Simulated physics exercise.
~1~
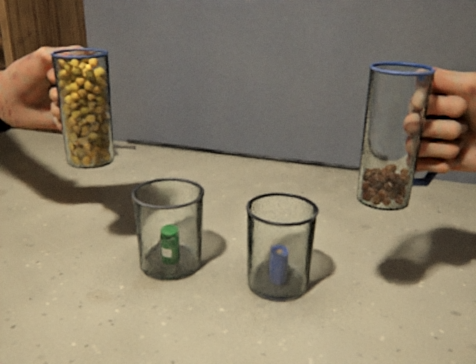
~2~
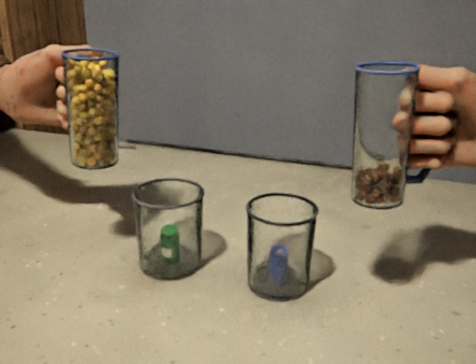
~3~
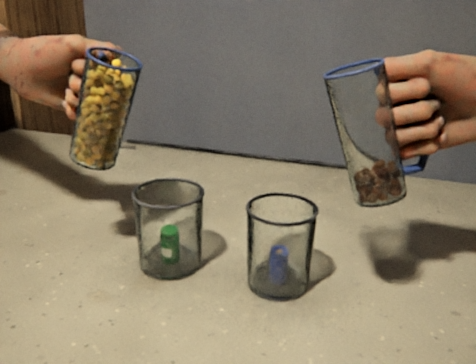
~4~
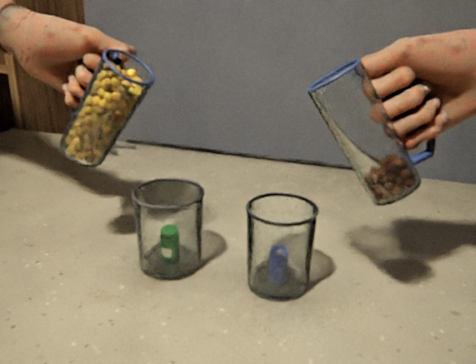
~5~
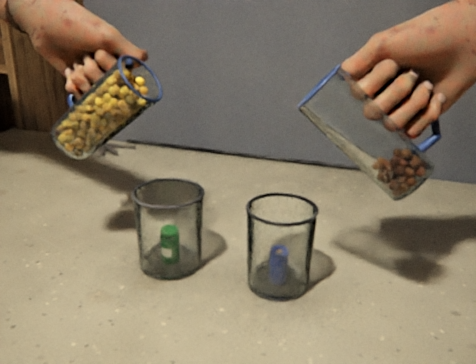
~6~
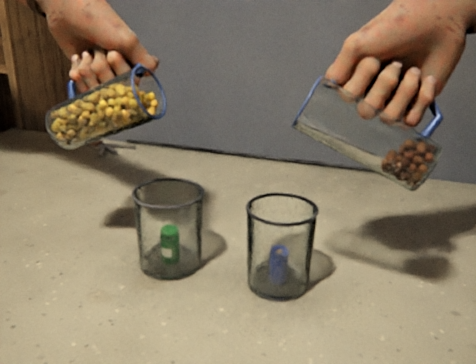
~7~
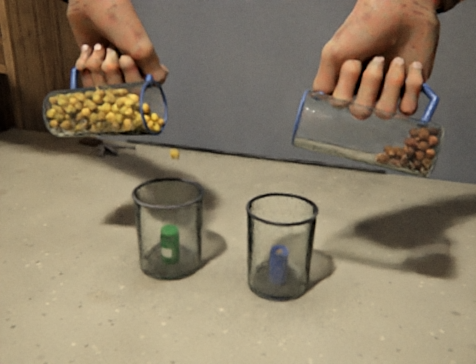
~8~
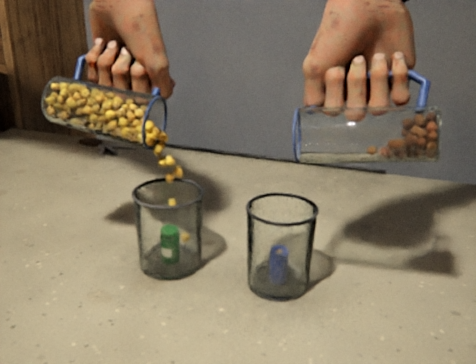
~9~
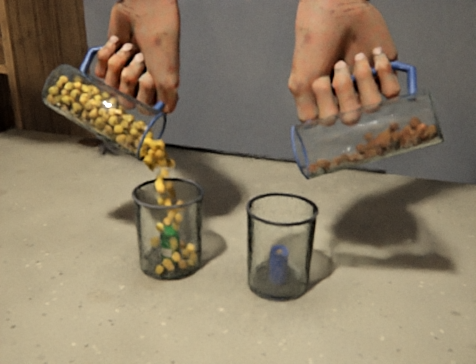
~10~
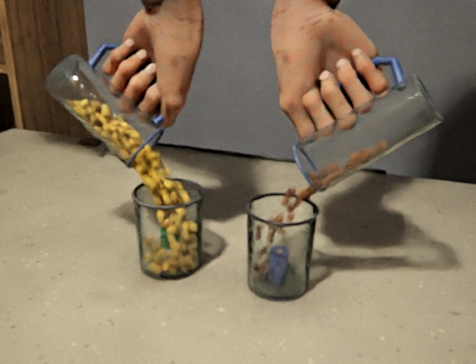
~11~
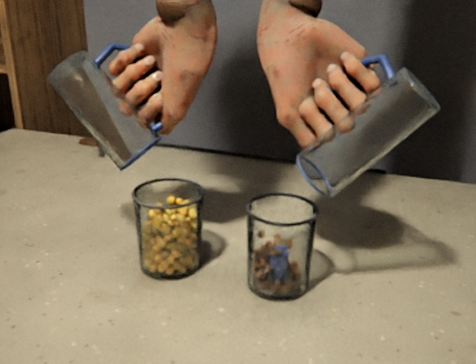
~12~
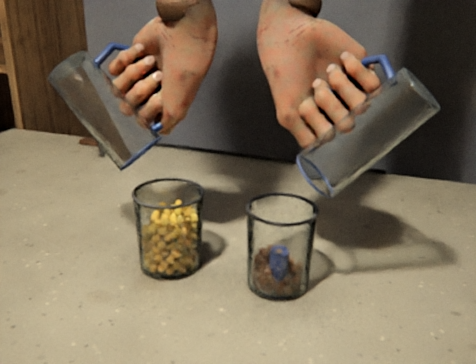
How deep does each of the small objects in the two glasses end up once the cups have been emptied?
The green object in the left glass disappears completely under the yellow pieces, while the blue one in the right glass keeps its top above the brown pieces.
